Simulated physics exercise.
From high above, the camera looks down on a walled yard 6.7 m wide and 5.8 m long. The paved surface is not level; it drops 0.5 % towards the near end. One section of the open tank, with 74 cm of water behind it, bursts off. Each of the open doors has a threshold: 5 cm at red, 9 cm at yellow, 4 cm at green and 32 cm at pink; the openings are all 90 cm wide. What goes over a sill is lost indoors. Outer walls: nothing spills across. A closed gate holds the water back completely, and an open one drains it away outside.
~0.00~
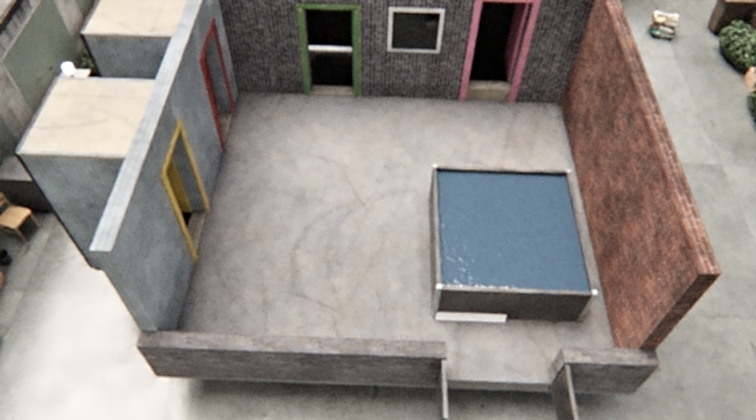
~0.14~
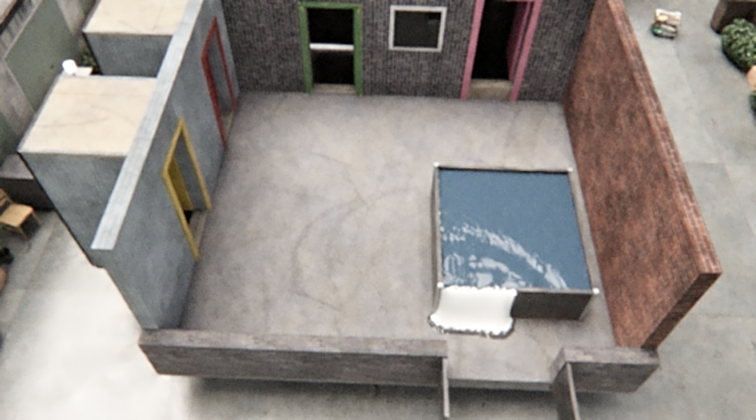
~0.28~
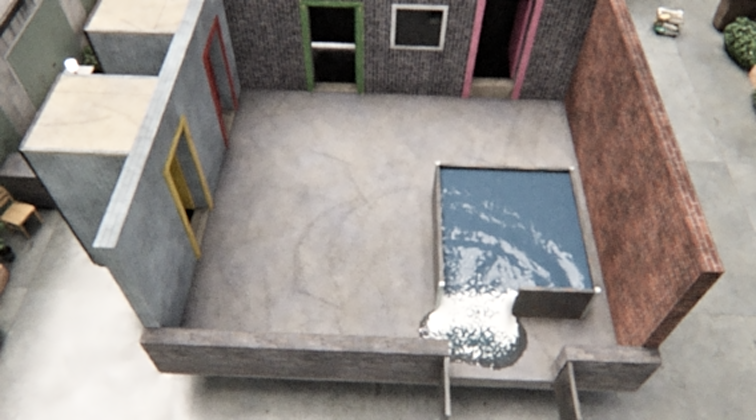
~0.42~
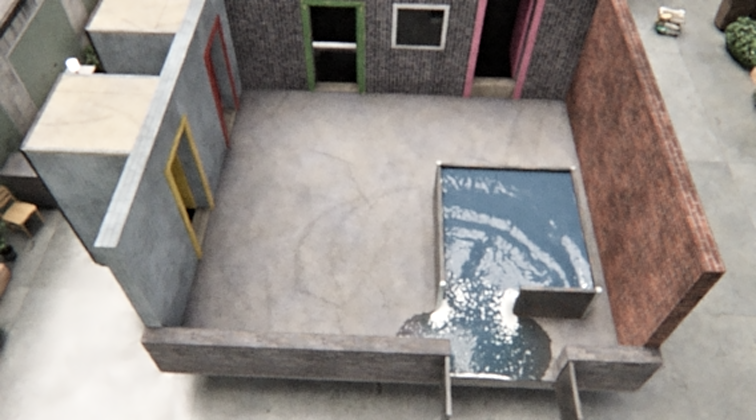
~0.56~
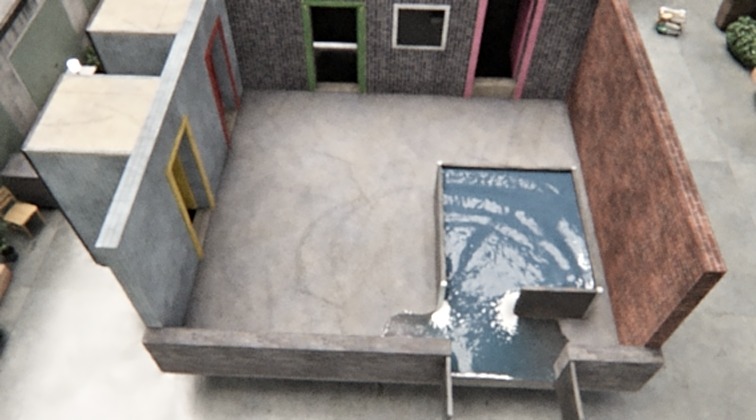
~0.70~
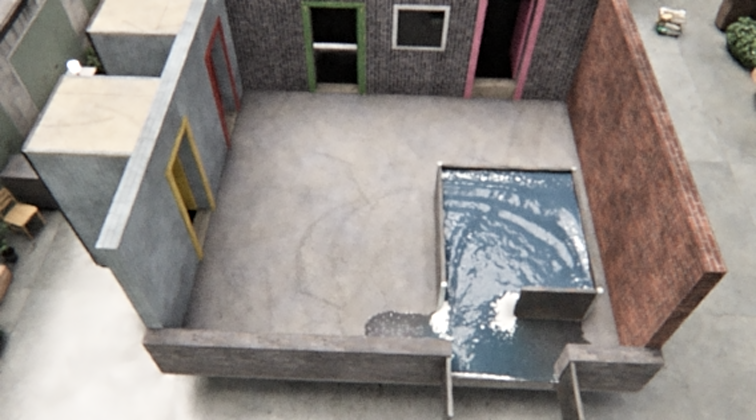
A walled yard with a pale paved floor is seen from high above, with a brick-red wall on the right, a grey-blue wall with yellow and red doorways on the left, and green and pink doorways at the back. An open tank of still blue water stands at the right. Part of its near side opens, and white water bursts out, spreads across the paving towards the near opening and leftward along the low front wall, while ripples cross the tank and the camera barely shifts.
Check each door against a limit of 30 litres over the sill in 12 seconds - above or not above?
The red door lets in less than the limit; the yellow door lets in less than the limit; the green door lets in less than the limit; the pink door lets in less than the limit.
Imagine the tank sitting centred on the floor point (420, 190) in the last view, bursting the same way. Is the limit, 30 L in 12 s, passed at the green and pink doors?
Well, green ends up beyond the mark and pink ends up inside the mark.
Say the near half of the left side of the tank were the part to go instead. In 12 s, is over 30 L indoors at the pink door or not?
So for pink: No.
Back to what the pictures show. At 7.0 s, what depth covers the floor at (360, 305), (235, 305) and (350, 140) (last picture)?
I'd read it as roughly 1, 8 and 2 cm, in that order.
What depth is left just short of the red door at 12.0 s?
About 4.5 cm.
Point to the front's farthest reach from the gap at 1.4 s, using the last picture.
About (238, 353) in the last view.
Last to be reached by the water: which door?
Door: Pink.
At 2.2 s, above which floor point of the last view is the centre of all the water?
(480, 267).
After 1.4 s water covers 10 % of the floor and is deepest (49 cm) near (444, 361); red door not reached, yellow door not reached, green door not reached, pink door not reached.
After 2.2 s water covers 25 % of the floor and is deepest (41 cm) near (444, 361); red door not reached, yellow door not reached, green door not reached, pink door not reached.
After 3.5 s water covers 30 % of the floor and is deepest (29 cm) near (444, 361); red door not reached, yellow door 10 cm at the sill, 2 L in, green door not reached, pink door not reached.
After 7.0 s water covers 50 % of the floor and is deepest (17 cm) near (444, 361); red door 3 cm at the sill, 0 L in, yellow door 6 cm at the sill, 3 L in, green door 5 cm at the sill, 0 L in, pink door not reached.
After 12.0 s water covers 85 % of the floor and is deepest (9 cm) near (444, 361); red door 4 cm at the sill, 1 L in, yellow door 3 cm at the sill, 3 L in, green door 3 cm at the sill, 3 L in, pink door 2 cm at the sill, 0 L in.
